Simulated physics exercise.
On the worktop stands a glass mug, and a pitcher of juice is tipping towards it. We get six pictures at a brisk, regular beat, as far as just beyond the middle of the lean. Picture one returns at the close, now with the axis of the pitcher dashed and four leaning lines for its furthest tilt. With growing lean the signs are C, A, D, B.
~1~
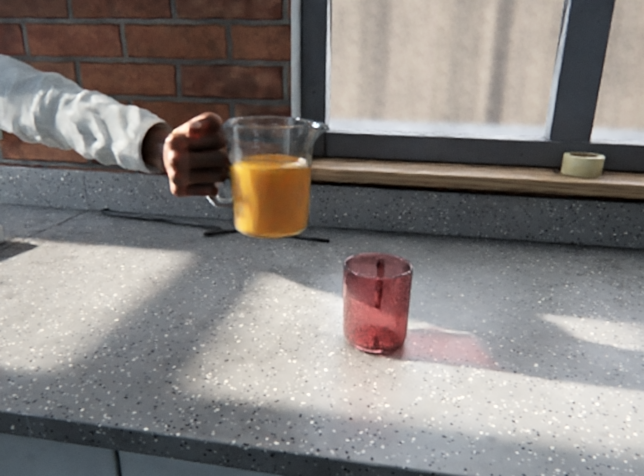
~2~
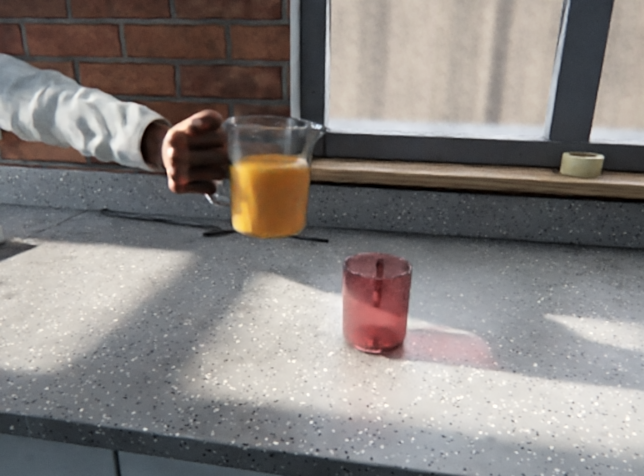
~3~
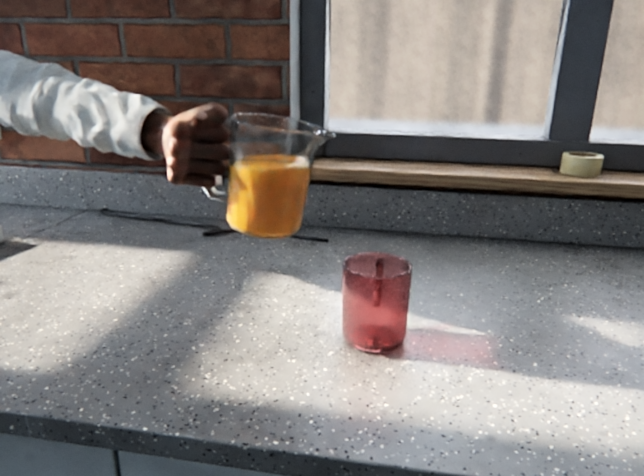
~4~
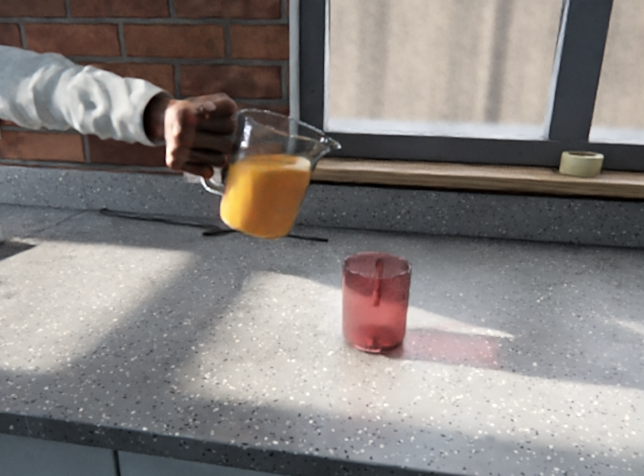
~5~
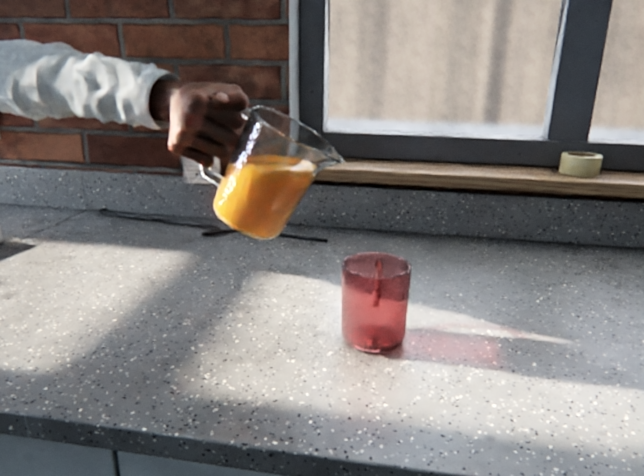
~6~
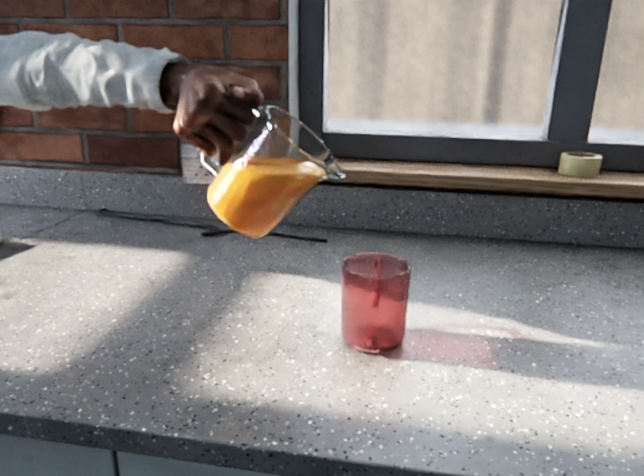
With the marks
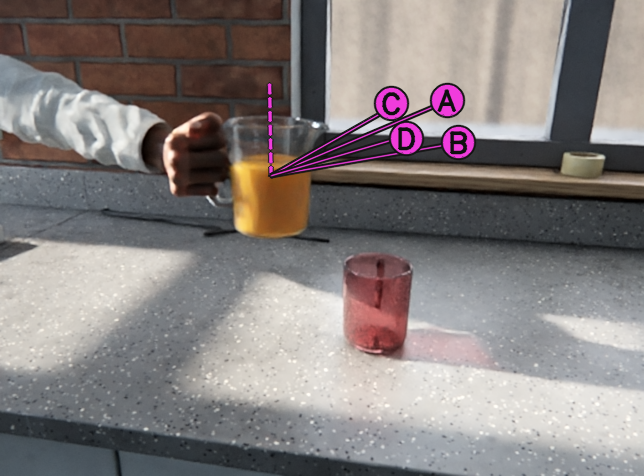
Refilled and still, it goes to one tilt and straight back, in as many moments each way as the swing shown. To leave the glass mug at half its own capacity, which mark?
Go for D.
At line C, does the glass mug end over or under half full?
Under.
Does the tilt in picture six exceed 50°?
No.
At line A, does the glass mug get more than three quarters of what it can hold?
No.
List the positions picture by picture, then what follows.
The first frame shows upright, lip at (328, 127); rim of the glass mug round (378, 264); nothing has left yet.
The second frame shows tipped about 2°, lip at (329, 129); nothing has left yet.
The third frame shows tipped about 8°, lip at (333, 136); nothing has left yet.
The fourth frame shows tipped about 17°, lip at (338, 146); nothing has left yet.
The fifth frame shows tipped about 28°, lip at (342, 161); nothing has left yet.
The sixth frame shows tipped about 39°, lip at (344, 177); nothing has left yet.
In magenta, A at (432, 107); B at (441, 145); C at (378, 114); D at (389, 140).
Choosing A, the glass mug ends with about 37 % of what it can hold.
Choosing B, the glass mug ends with about 66 % of what it can hold.
Choosing C, the glass mug ends with about 24 % of what it can hold.
Choosing D, the glass mug ends with about 51 % of what it can hold.
